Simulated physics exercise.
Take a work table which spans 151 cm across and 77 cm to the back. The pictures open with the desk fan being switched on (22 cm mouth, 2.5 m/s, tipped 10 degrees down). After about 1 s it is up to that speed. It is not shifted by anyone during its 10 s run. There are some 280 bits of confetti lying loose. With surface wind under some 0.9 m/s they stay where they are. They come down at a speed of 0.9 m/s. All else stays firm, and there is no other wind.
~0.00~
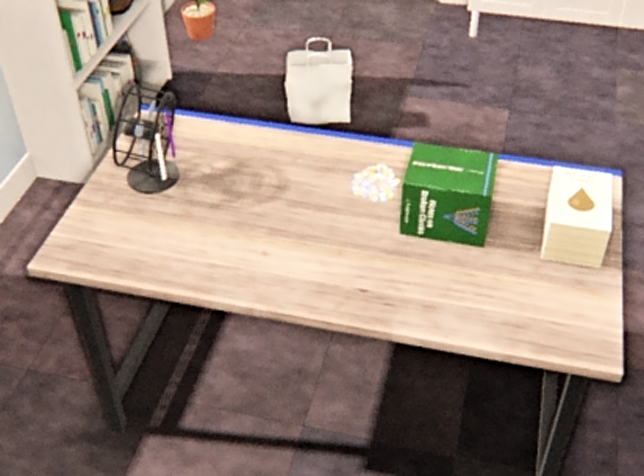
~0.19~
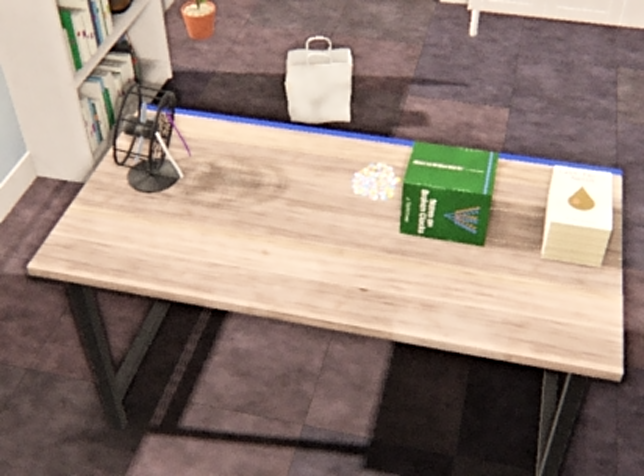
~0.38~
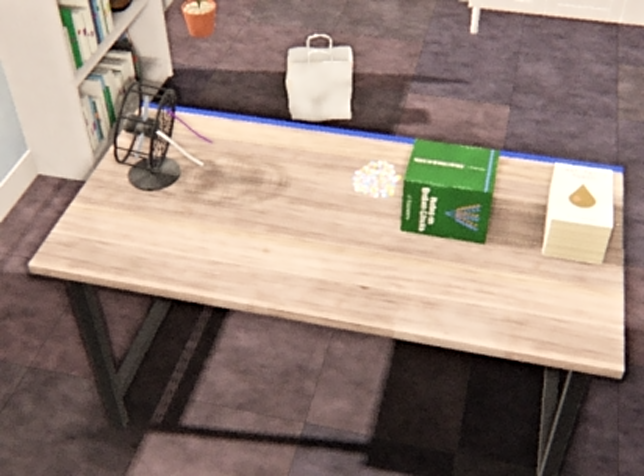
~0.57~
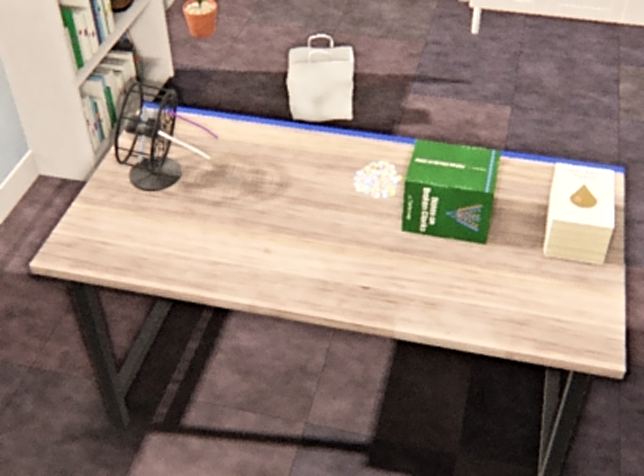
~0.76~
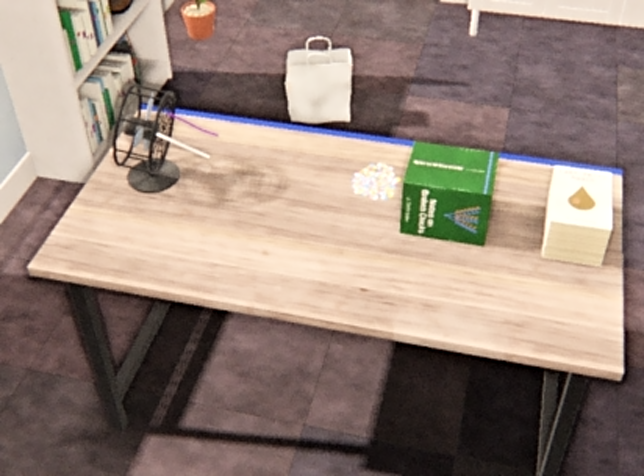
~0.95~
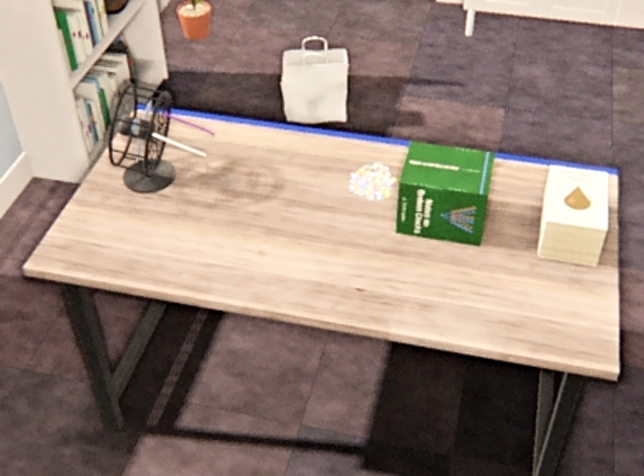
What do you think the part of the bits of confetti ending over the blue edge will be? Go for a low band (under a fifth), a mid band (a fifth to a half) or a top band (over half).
The top band fits.
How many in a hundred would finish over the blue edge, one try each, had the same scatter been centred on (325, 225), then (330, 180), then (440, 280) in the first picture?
0 %, 100 %, 0 %.
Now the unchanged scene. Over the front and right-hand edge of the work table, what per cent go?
About 0 per cent at the front edge and 0 per cent at the right-hand edge.
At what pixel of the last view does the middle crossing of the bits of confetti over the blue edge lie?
(473, 151).
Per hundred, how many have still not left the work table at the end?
About 0 percent of them remain.
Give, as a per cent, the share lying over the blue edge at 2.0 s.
About 100 per cent.
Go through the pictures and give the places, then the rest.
The middle of the bits of confetti is near (372, 184), none has stirred yet and the mouth of the desk fan is at (145, 130), in the first picture.
The middle of the bits of confetti is near (373, 181), none has stirred yet and the blue edge is centred on (369, 136), in the second picture.
The middle of the bits of confetti is near (373, 179), none has stirred yet, the top of a book is at (453, 165) and the top of a book is at (583, 194), in the third picture.
The middle of the bits of confetti is near (375, 179) and none has stirred yet, in the fourth picture.
The middle of the bits of confetti is near (373, 181) and none has stirred yet, in the fifth picture.
The middle of the bits of confetti is near (369, 181) and none has stirred yet, in the sixth picture.
After 2.0 s, 99 % are over the blue edge; 96 % have settled or left.
After 3.2 s, 99 % are over the blue edge; 99 % have settled or left.
After 5.5 s, 100 % are over the blue edge; 100 % have settled or left.
After 10.0 s, at the end, 100 % are over the blue edge.
